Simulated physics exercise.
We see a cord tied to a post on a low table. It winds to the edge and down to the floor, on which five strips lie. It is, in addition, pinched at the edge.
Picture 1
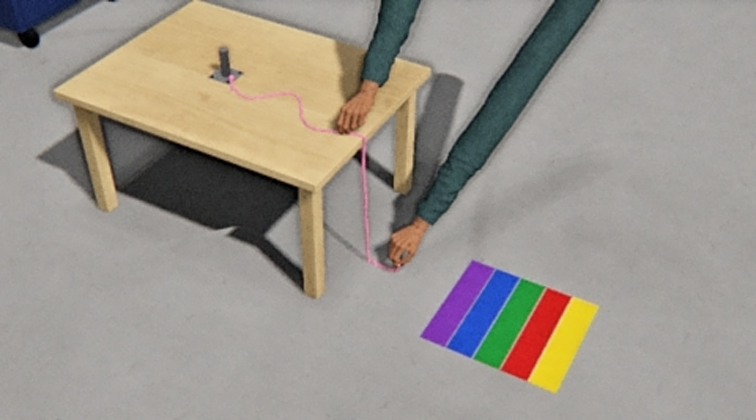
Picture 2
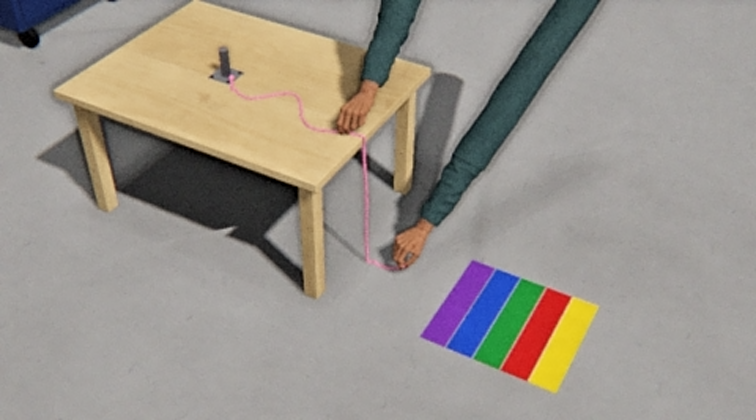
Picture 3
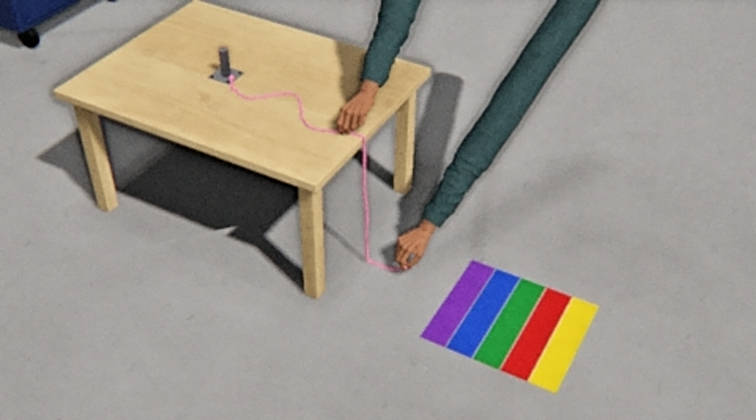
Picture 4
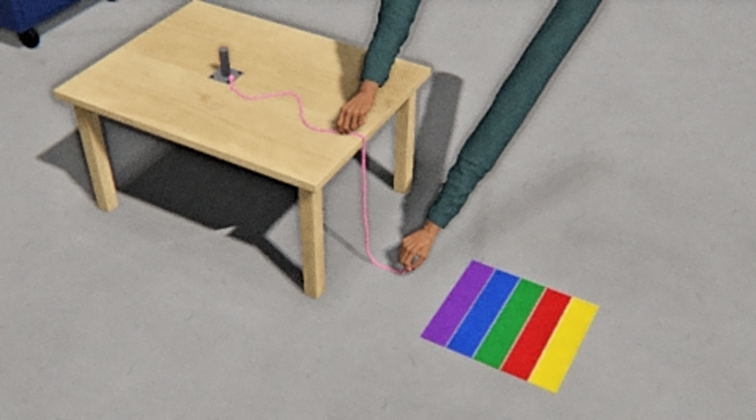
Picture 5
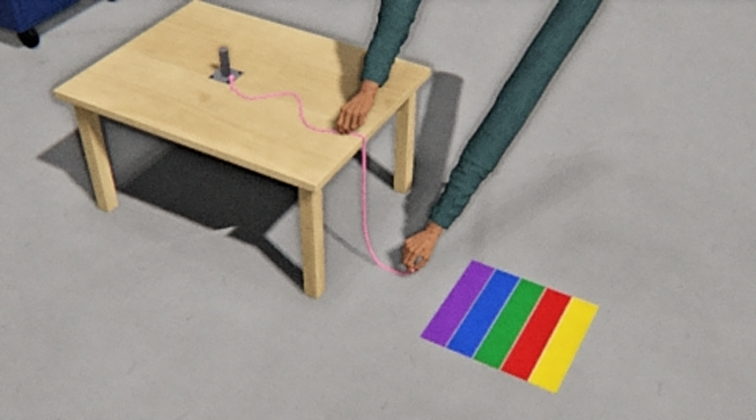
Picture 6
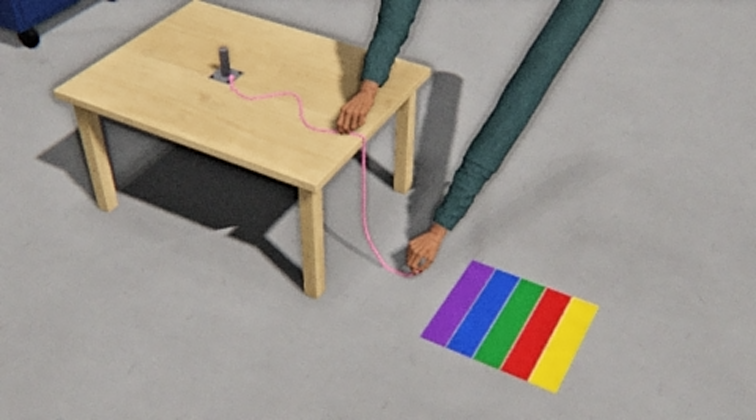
A hand near the floor drew the end of a pink cord slightly to the right, toward some coloured strips, while another hand pinched the cord at the edge of a low wooden table.
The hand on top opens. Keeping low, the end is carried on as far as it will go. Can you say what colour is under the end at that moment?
Yes, it is red.
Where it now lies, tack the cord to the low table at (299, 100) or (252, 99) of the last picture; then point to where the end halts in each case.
(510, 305); (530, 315).
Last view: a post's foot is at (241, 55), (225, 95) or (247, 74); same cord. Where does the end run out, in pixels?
Per try, approx.: (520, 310); (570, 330); (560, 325).
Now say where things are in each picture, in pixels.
The first frame shows end (399, 265); purple (442, 327); blue (468, 338); green (495, 348); red (522, 359); yellow (550, 371).
The second frame shows end (404, 266); cord through (236, 90) (293, 94) (309, 127) (364, 148) (366, 203) (367, 250).
The third frame shows end (406, 267).
The fourth frame shows end (410, 269); cord through (236, 90) (293, 94) (309, 127) (364, 148) (364, 202) (367, 250).
The fifth frame shows end (413, 270).
The sixth frame shows end (417, 272); cord through (236, 90) (293, 94) (309, 127) (364, 148) (364, 202) (375, 251).
A little later, end near (499, 303); over blue.
Next, end near (526, 314); over green.
When it is tight, end near (543, 320); over red. Over red.
